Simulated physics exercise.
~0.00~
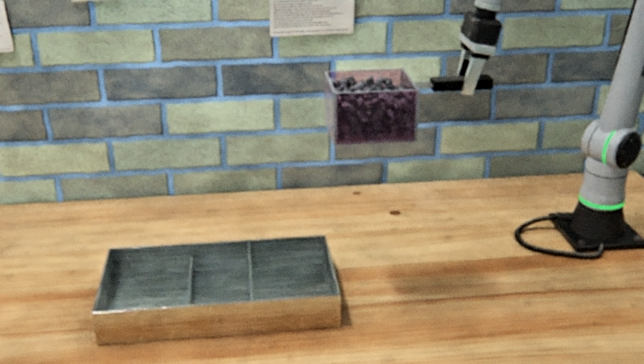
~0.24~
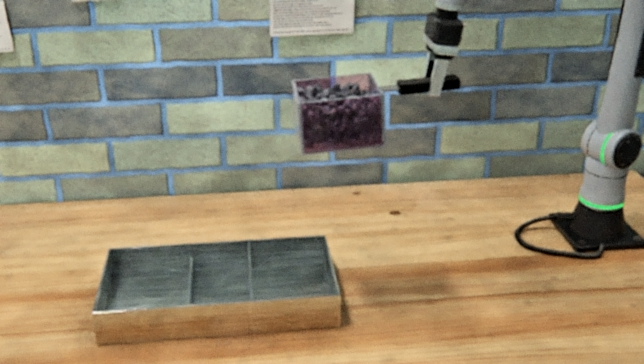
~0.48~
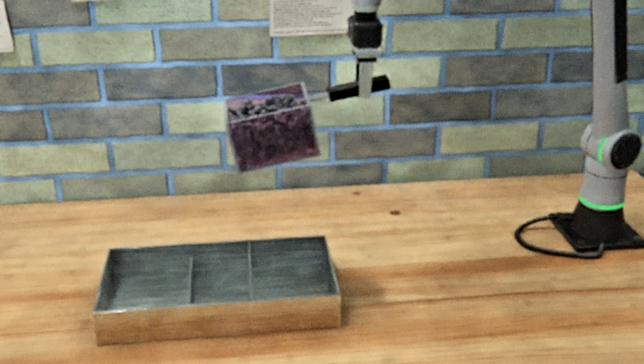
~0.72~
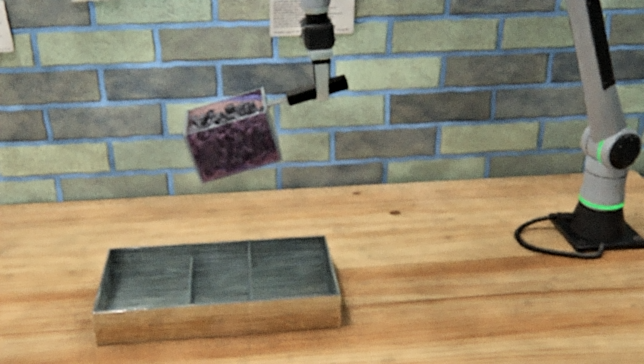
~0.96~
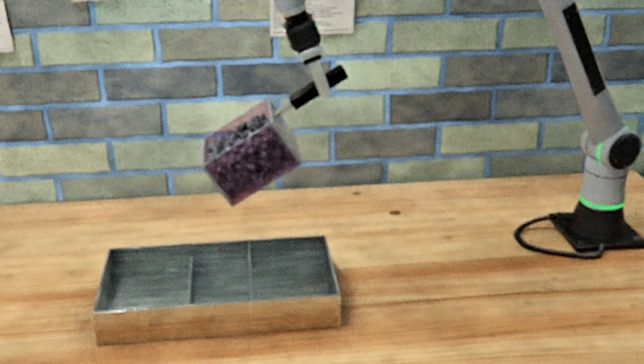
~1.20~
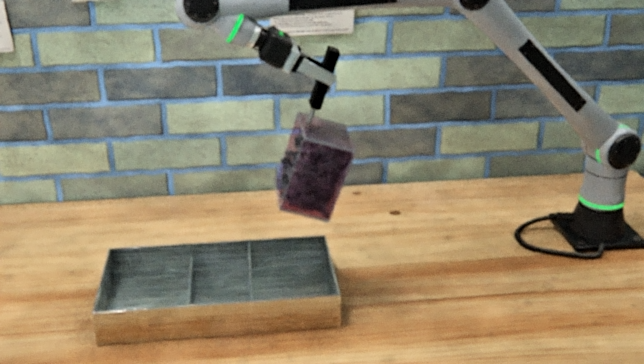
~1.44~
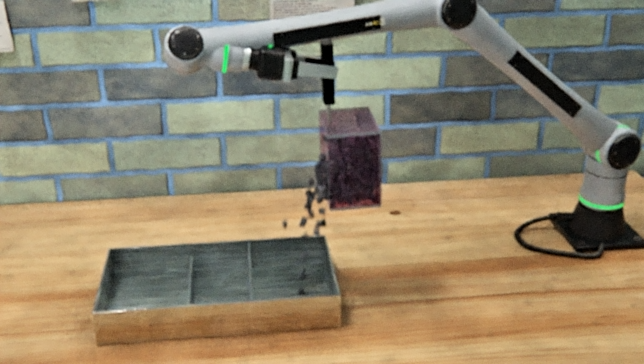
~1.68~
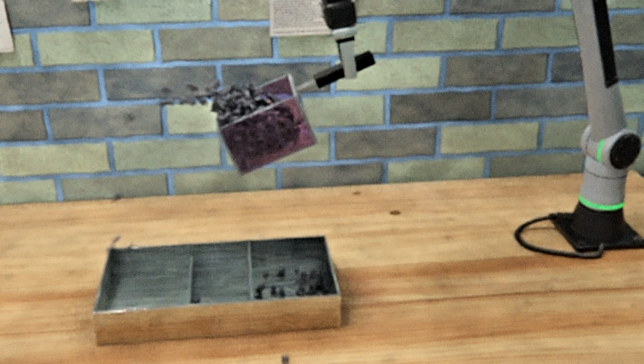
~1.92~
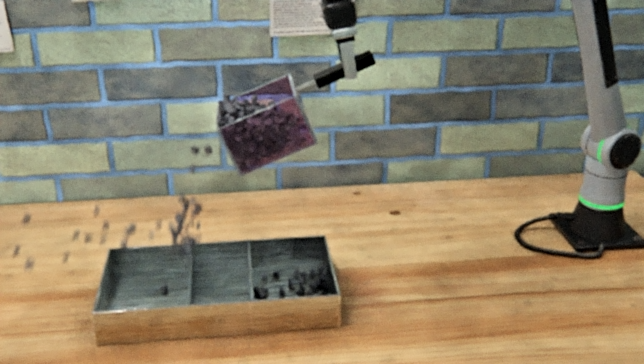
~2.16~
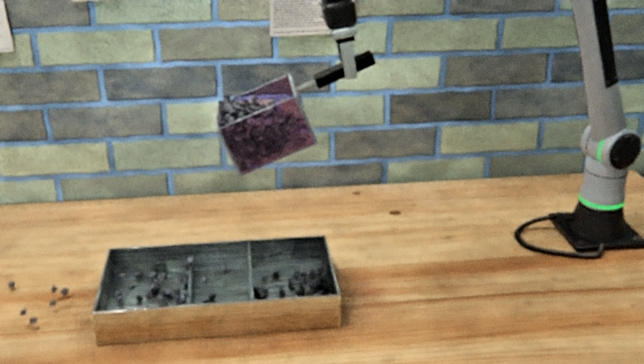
Robot arm swinging left and tipping a clear box of dark pebbles, scattering some into a divided crate and onto the table.
